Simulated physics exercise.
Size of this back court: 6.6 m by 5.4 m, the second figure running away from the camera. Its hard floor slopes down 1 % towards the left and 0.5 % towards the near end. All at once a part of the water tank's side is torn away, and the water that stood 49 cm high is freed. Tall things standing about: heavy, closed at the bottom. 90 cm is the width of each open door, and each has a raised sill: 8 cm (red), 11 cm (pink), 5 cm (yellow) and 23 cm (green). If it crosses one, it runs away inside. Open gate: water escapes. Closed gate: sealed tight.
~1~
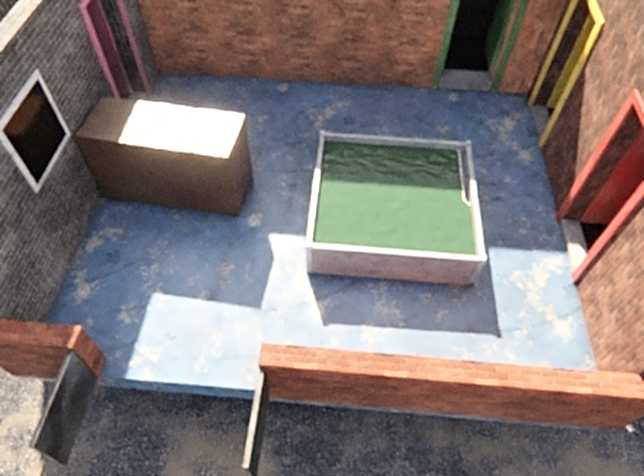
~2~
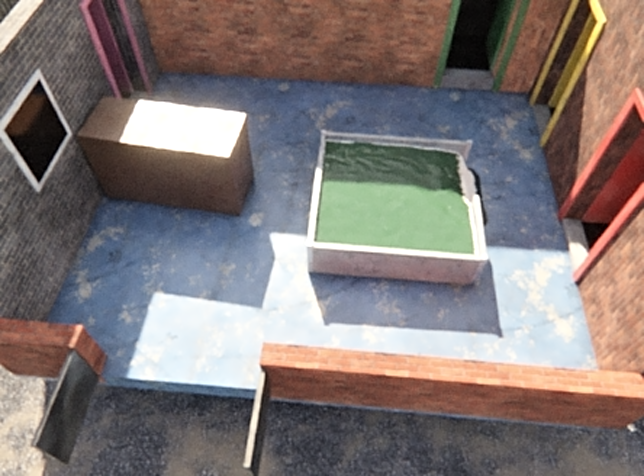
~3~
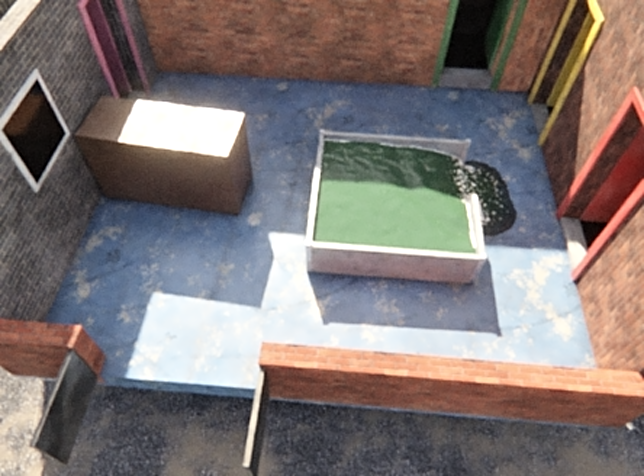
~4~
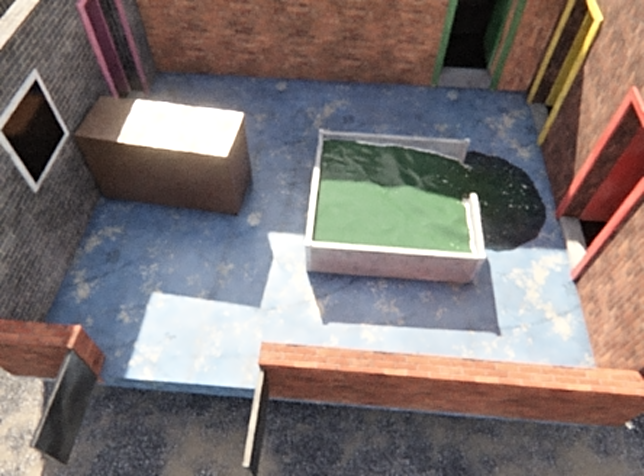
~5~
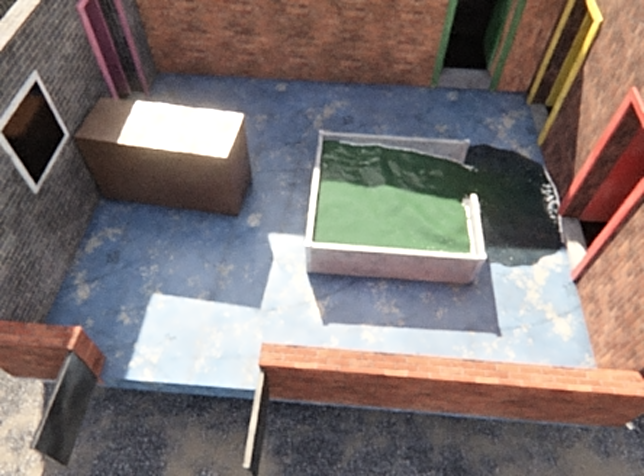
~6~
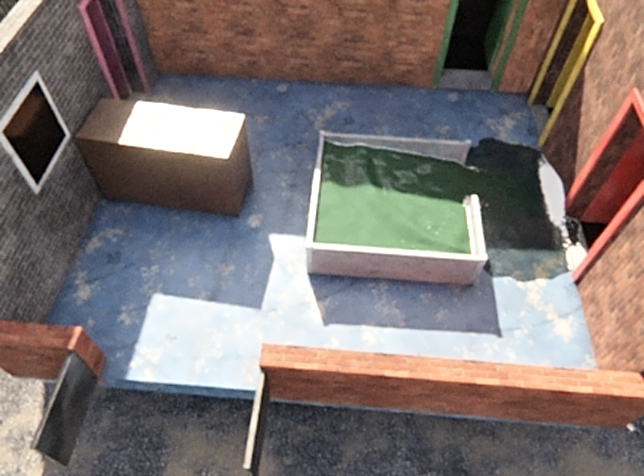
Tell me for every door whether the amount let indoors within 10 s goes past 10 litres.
Here it is: The red door goes past it; the pink door stays short of it; the yellow door goes past it; the green door stays short of it.
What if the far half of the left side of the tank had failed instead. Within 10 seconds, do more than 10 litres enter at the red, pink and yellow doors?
Outcomes - red: Not exceeded, pink: Exceeded, yellow: Not exceeded.
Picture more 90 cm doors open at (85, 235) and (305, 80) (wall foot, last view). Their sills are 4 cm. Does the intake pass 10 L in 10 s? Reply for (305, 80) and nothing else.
Short of it.
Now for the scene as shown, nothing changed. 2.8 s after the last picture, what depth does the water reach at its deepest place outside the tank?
Around 20 centimetres.
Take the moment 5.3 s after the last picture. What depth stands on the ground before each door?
Depths in cm: Red 10, pink 8, yellow 9, green 11.
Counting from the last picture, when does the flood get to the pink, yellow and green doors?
Doors: Pink 4.5 s / yellow 0.4 s / green 1.2 s.
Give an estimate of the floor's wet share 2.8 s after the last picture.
Wet share: Near 35 percent.
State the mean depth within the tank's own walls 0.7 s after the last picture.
The average depth is around 37 cm.
Then, 0.7 s after the last picture water covers 10 % of the floor and is deepest (32 cm) near (548, 201); red door 17 cm at the sill, 16 L in, pink door not reached, yellow door 9 cm at the sill, 0 L in, green door not reached.
Then, 1.5 s after the last picture water covers 20 % of the floor and is deepest (30 cm) near (545, 191); red door 18 cm at the sill, 48 L in, pink door not reached, yellow door 11 cm at the sill, 11 L in, green door 12 cm at the sill, 0 L in.
Then, 2.8 s after the last picture water covers 35 % of the floor and is deepest (20 cm) near (523, 98); red door 14 cm at the sill, 91 L in, pink door not reached, yellow door 12 cm at the sill, 33 L in, green door 15 cm at the sill, 0 L in.
Then, 5.3 s after the last picture water covers 80 % of the floor and is deepest (14 cm) near (514, 104); red door 10 cm at the sill, 119 L in, pink door 8 cm at the sill, 0 L in, yellow door 9 cm at the sill, 69 L in, green door 11 cm at the sill, 0 L in.
Then, 9.3 s after the last picture water covers 90 % of the floor and is deepest (10 cm) near (139, 118); red door 5 cm at the sill, 123 L in, pink door 10 cm at the sill, 0 L in, yellow door 6 cm at the sill, 87 L in, green door 6 cm at the sill, 0 L in.
